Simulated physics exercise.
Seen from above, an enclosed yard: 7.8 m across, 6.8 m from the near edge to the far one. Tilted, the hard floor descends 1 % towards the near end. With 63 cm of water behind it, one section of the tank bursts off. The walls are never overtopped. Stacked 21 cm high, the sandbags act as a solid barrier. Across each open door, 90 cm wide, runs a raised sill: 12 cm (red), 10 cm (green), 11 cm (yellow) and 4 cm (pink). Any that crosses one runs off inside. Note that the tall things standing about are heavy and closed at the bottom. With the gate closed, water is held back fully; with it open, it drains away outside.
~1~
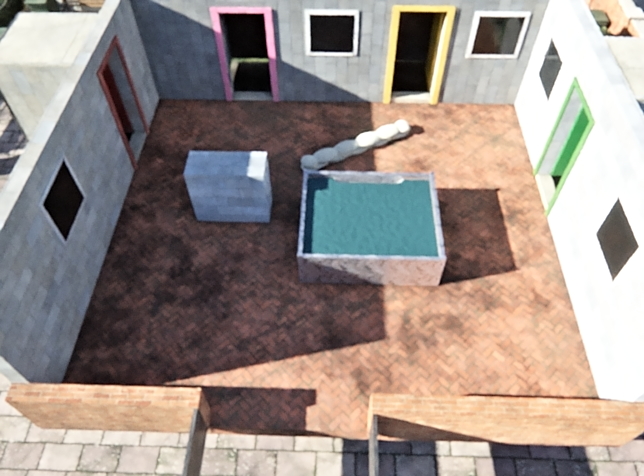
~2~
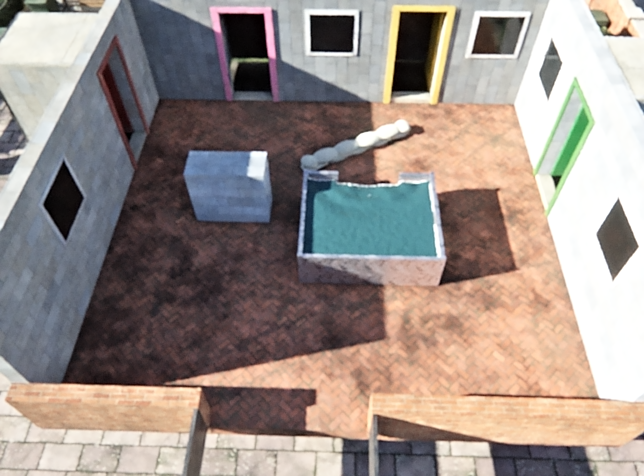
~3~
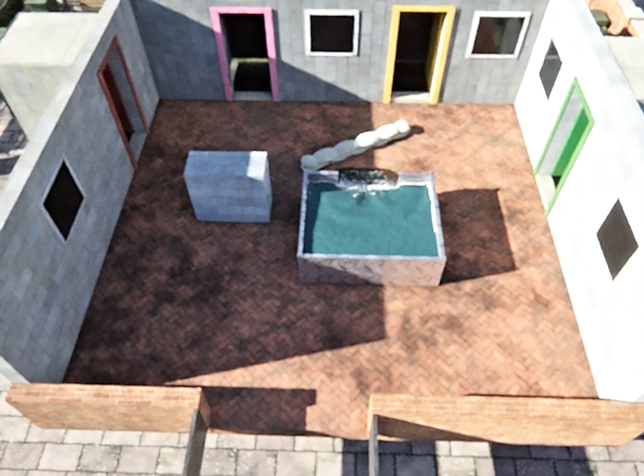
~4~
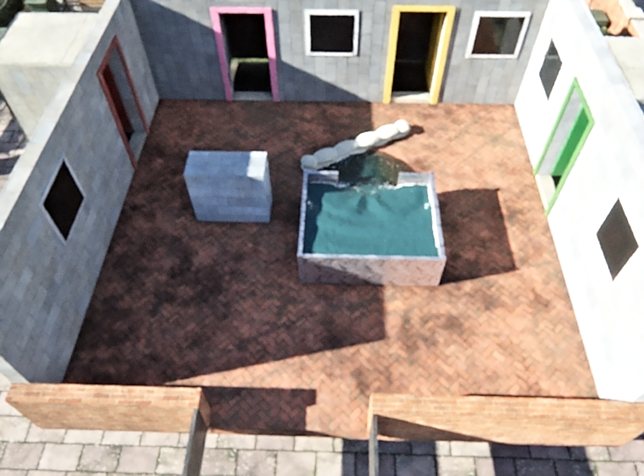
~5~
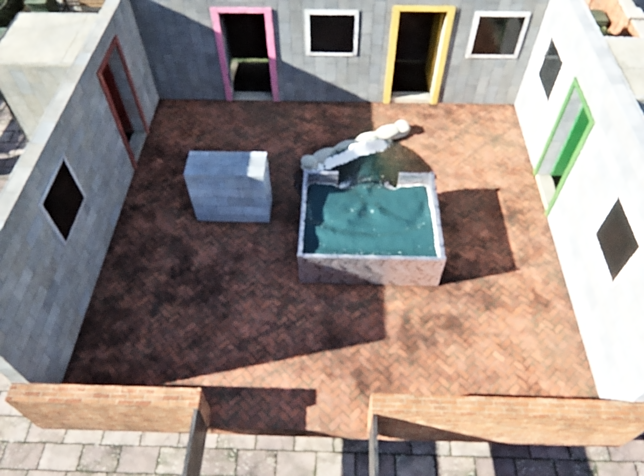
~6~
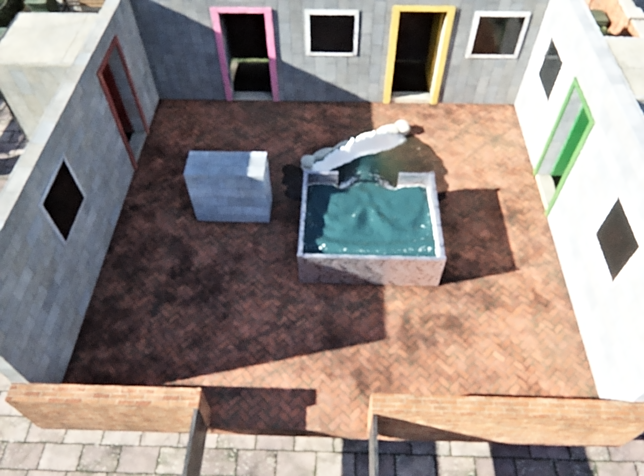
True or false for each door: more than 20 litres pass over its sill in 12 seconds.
Per door: The red door: False; the green door: False; the yellow door: False; the pink door: False.
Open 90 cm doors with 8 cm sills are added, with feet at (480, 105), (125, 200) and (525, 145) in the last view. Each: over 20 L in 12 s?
Note, doorways in listed order: Goes beyond, stays short, goes beyond.
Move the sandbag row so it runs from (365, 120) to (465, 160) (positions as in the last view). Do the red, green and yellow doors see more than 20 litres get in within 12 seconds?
Door by door: Red limit kept, green limit kept, yellow limit kept.
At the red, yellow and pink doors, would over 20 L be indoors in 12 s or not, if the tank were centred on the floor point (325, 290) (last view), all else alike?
Checking each door against the limit: Red does not exceed it, yellow does not exceed it, pink tops it.
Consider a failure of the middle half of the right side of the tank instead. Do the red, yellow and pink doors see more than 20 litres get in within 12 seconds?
Red falls short; yellow falls short; pink falls short.
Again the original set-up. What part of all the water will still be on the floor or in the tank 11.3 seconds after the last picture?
Near 96 in a hundred is still there.
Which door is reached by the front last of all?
The answer is the red door.
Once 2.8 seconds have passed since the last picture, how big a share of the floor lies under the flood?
About 35 per cent.
Then, 0.7 s after the last picture water covers 15 % of the floor and is deepest (40 cm) near (348, 160); red door not reached, green door not reached, yellow door not reached, pink door not reached.
Then, 1.5 s after the last picture water covers 30 % of the floor and is deepest (34 cm) near (508, 109); red door not reached, green door not reached, yellow door 11 cm at the sill, 0 L in, pink door not reached.
Then, 2.8 s after the last picture water covers 35 % of the floor and is deepest (26 cm) near (348, 160); red door not reached, green door 10 cm at the sill, 0 L in, yellow door 6 cm at the sill, 0 L in, pink door 4 cm at the sill, 0 L in.
Then, 6.3 s after the last picture water covers 70 % of the floor and is deepest (14 cm) near (591, 408); red door 4 cm at the sill, 0 L in, green door 10 cm at the sill, 10 L in, yellow door 8 cm at the sill, 0 L in, pink door 3 cm at the sill, 1 L in.
Then, 11.3 s after the last picture water covers 90 % of the floor and is deepest (10 cm) near (568, 420); red door 6 cm at the sill, 0 L in, green door 6 cm at the sill, 11 L in, yellow door 4 cm at the sill, 0 L in, pink door 2 cm at the sill, 1 L in.
